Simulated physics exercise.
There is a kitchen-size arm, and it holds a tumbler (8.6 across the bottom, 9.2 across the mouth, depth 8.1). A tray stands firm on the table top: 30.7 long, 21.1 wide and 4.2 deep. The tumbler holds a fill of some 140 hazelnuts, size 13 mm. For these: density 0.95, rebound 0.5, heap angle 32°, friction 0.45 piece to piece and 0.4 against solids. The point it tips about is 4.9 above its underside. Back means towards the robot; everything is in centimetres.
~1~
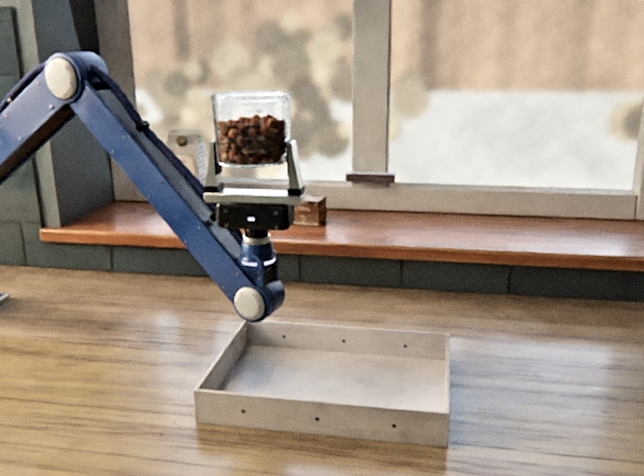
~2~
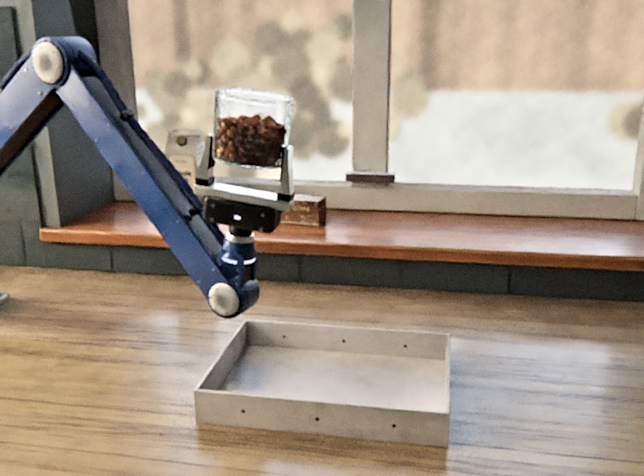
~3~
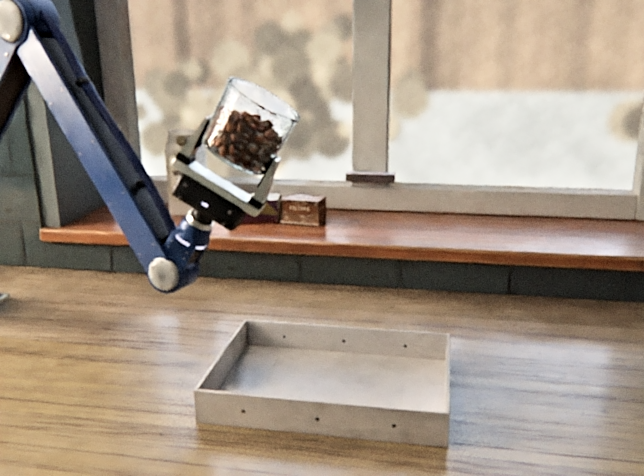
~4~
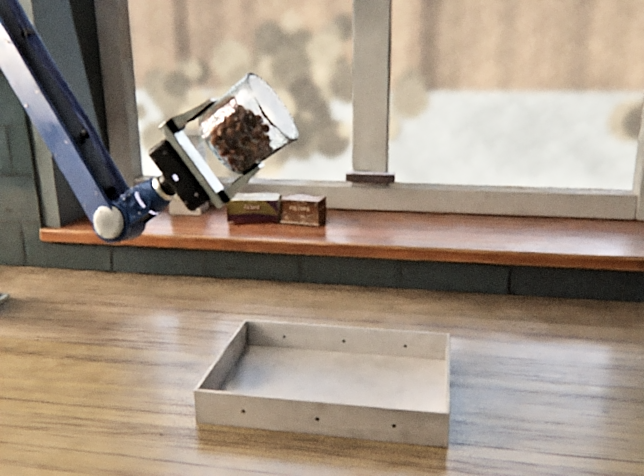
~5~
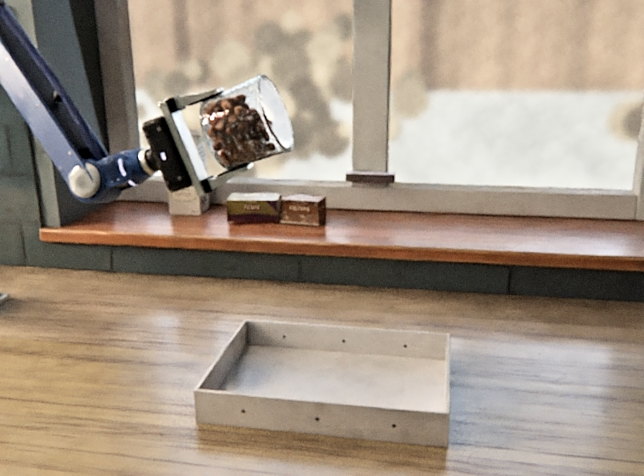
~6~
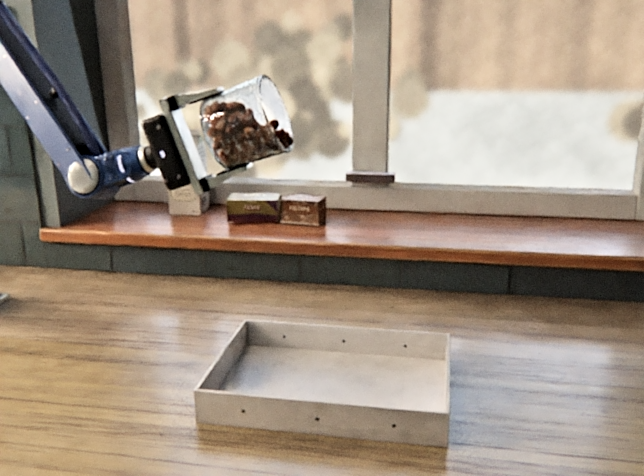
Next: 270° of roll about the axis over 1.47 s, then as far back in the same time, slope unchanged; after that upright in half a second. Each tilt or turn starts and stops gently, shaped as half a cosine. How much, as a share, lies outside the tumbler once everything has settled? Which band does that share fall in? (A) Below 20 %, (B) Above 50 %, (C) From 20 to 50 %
Option C: From 20 to 50 %.
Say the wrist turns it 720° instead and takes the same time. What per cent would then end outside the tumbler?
Then about 35 per cent.
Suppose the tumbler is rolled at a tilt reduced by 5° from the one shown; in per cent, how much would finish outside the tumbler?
It would come to about 20 percent.
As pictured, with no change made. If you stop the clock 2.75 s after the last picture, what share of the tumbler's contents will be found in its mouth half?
Mouth-half share: Approx. 35 in a hundred.
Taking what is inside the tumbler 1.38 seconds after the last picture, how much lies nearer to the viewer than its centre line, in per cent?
Roughly 30 per cent of the contents lies on the viewer's side of the centre line.
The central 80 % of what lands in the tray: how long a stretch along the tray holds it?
That stretch is roughly 18 cm long.
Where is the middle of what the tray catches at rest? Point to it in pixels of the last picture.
I'd mark it about (370, 386) in the last picture.
Then, 1.38 s later, tipped 71°, highest piece 38 above the table; 115 in the tumbler, 16 in the tray, 2 on the table or floor, 8 in flight or on a rim.
Then, 2.75 s later, tipped 71°, highest piece 38 above the table; 101 in the tumbler, 35 in the tray, 4 on the table or floor, 1 in flight or on a rim.
Then, 3.64 s later, upright, highest piece 38 above the table; 96 in the tumbler, 41 in the tray, 4 on the table or floor.
Then, 4.34 s later, upright, highest piece 38 above the table; 96 in the tumbler, 41 in the tray, 4 on the table or floor.
At rest, 96 in the tumbler, 41 in the tray, 4 on the table or floor. That is 32 % outside the tumbler.
